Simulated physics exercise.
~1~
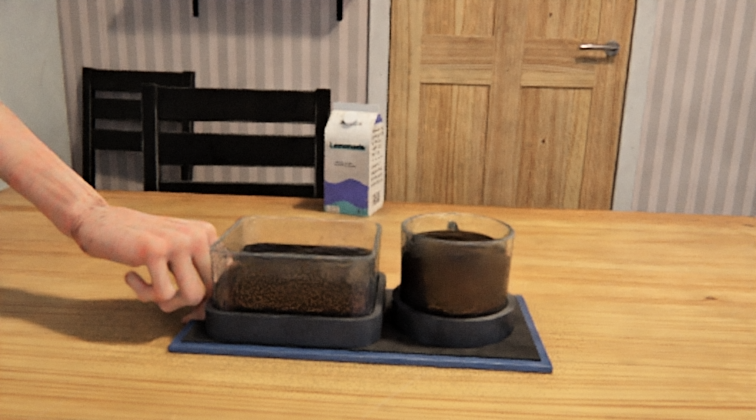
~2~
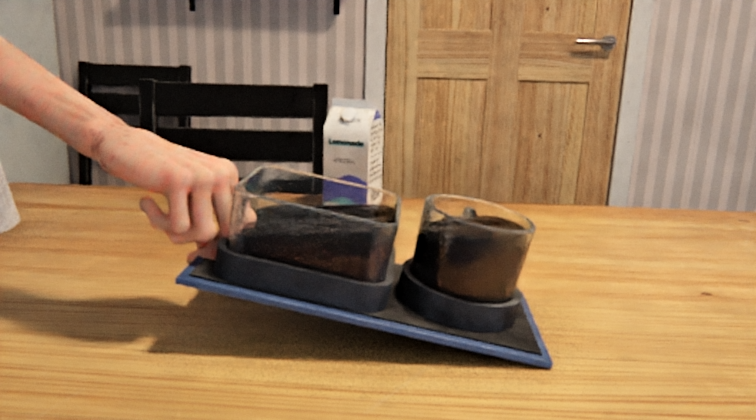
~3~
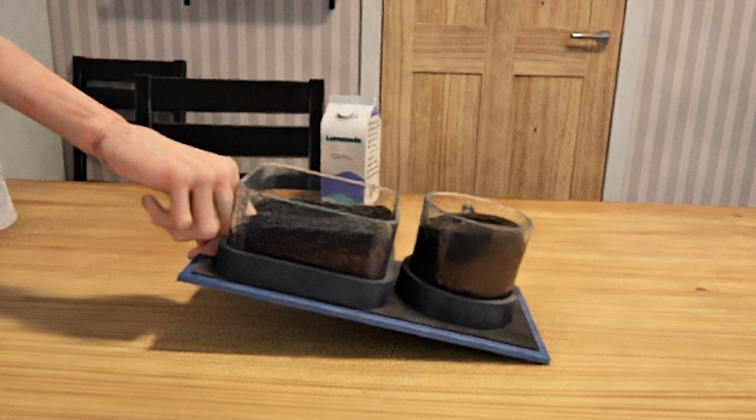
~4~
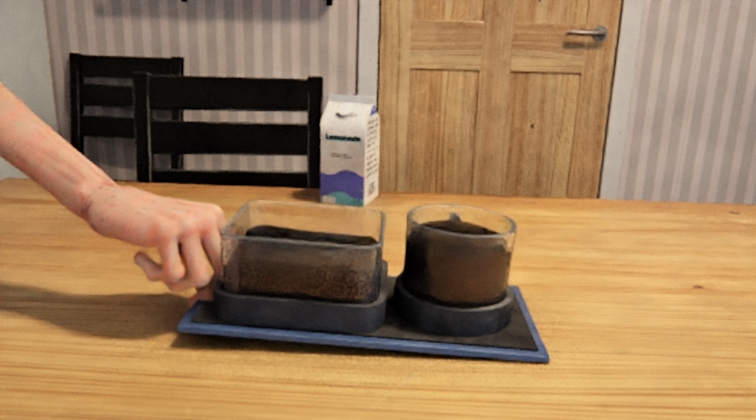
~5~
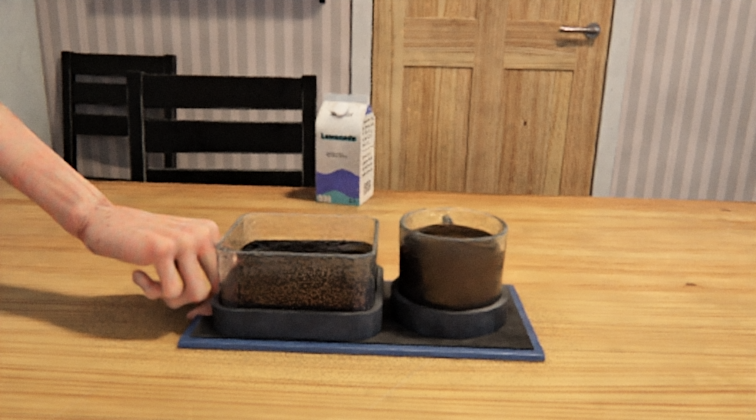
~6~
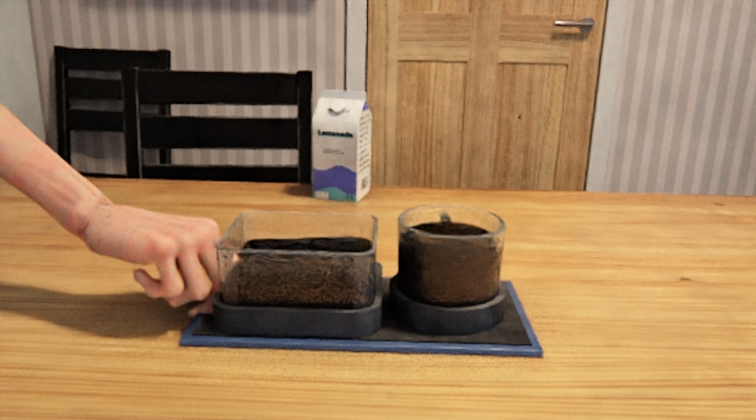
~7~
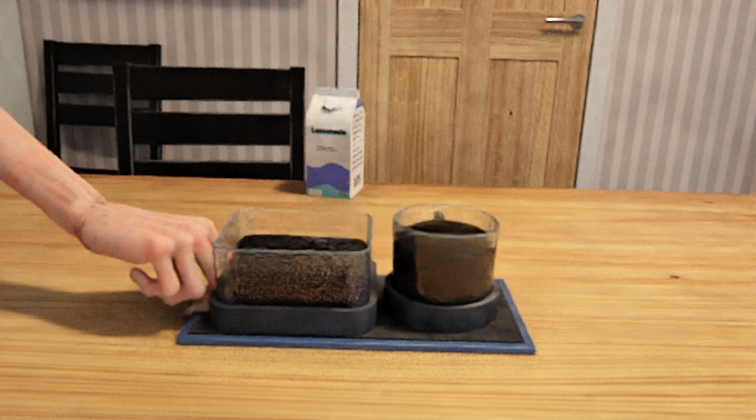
On a wooden table, a hand tilting a tray holding two open glass containers of dark contents, then lowering it flat.
